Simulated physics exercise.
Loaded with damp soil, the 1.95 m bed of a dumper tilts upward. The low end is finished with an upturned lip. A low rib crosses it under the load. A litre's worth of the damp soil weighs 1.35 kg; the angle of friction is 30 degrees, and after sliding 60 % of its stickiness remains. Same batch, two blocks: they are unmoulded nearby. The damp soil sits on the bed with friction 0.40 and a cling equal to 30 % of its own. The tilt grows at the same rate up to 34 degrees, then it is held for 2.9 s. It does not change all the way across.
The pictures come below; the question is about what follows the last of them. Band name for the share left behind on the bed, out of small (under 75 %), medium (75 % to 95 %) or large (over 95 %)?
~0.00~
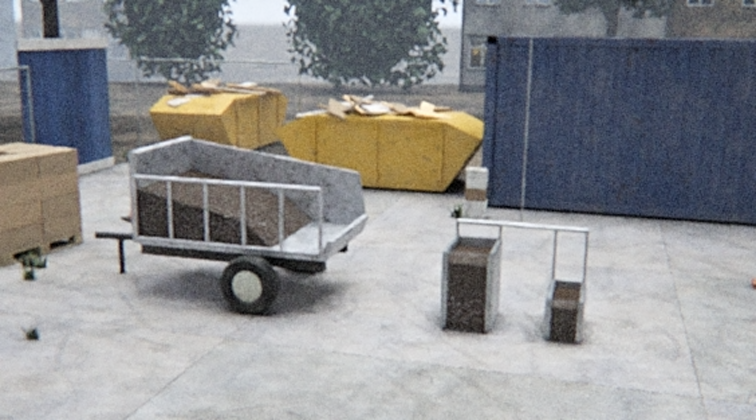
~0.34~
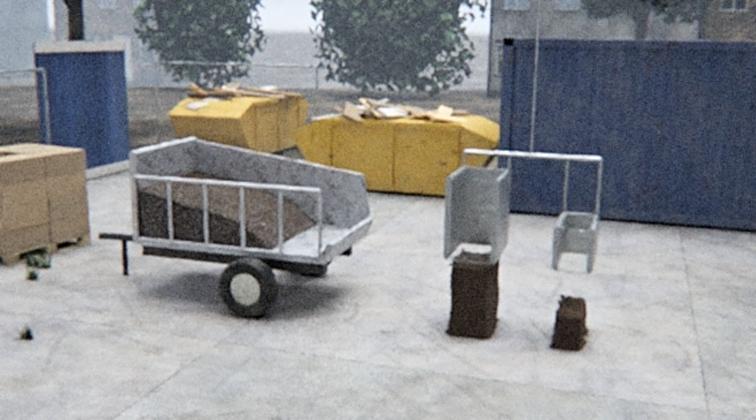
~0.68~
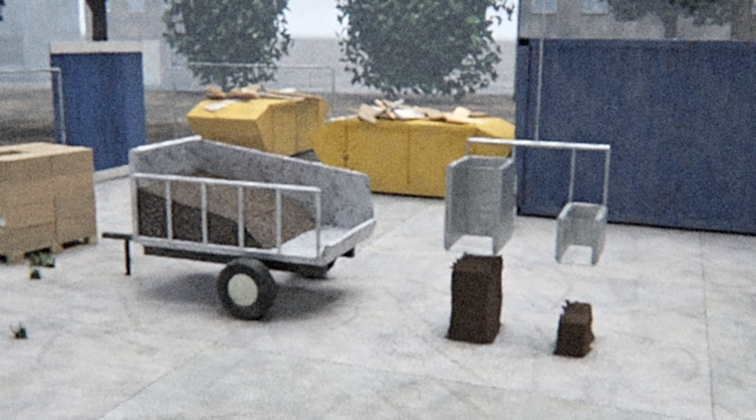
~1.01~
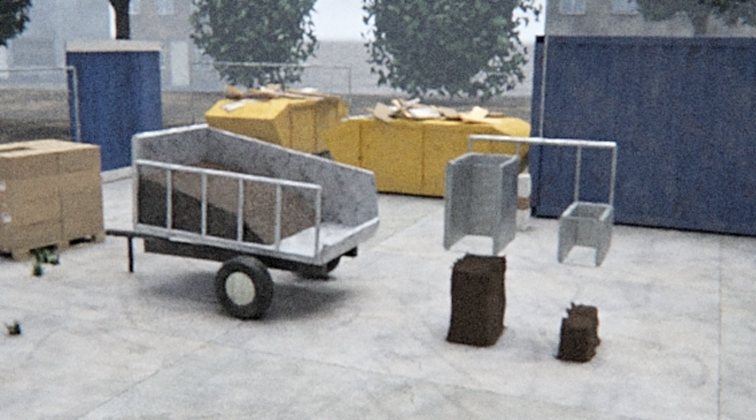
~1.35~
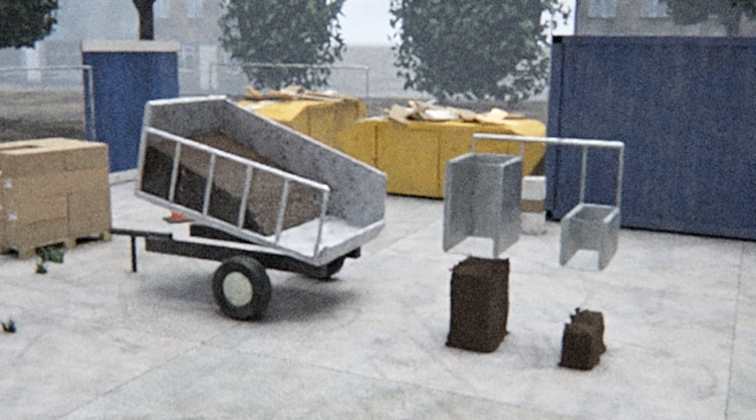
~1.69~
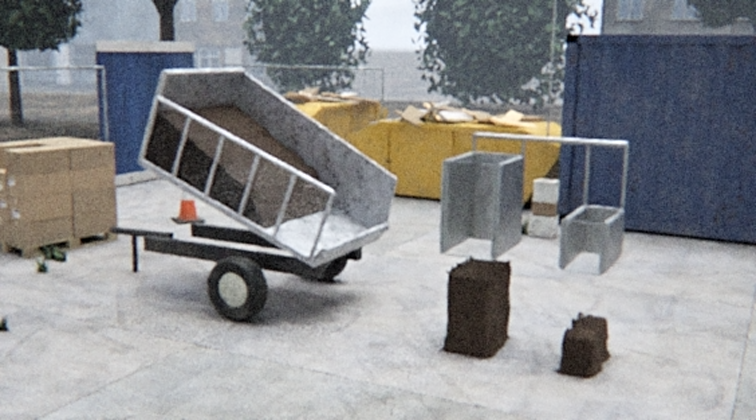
Large is the band.
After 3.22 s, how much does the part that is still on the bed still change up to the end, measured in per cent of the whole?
I'd say it moves by near 0 in a hundred.
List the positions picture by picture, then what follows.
In the first picture, top of the high end at (135, 155), tilt 0 degrees; leading edge of the damp soil at (268, 246); blocks stand 65 cm, 30 cm (left to right).
In the second picture, top of the high end at (135, 155), tilt 0 degrees; leading edge of the damp soil at (267, 248); blocks stand 65 cm, 30 cm (left to right).
In the third picture, top of the high end at (135, 153), tilt 0 degrees; leading edge of the damp soil at (266, 249); blocks stand 65 cm, 30 cm (left to right).
In the fourth picture, top of the high end at (138, 139), tilt 3 degrees; leading edge of the damp soil at (264, 244); blocks stand 65 cm, 30 cm (left to right).
In the fifth picture, top of the high end at (152, 107), tilt 12 degrees; leading edge of the damp soil at (264, 235); blocks stand 65 cm, 30 cm (left to right).
In the sixth picture, top of the high end at (167, 76), tilt 21 degrees; leading edge of the damp soil at (263, 226); blocks stand 65 cm, 30 cm (left to right).
After 2.15 s, the tilt is 33 degrees and 100 % is on the bed.
After 2.68 s, the tilt is 34 degrees and 100 % is on the bed.
After 3.22 s, the tilt is 34 degrees and 100 % is on the bed.
After 3.76 s, the tilt is 34 degrees and 100 % is on the bed.
After 5.20 s, at the end, the tilt is 34 degrees and 100 % is on the bed.
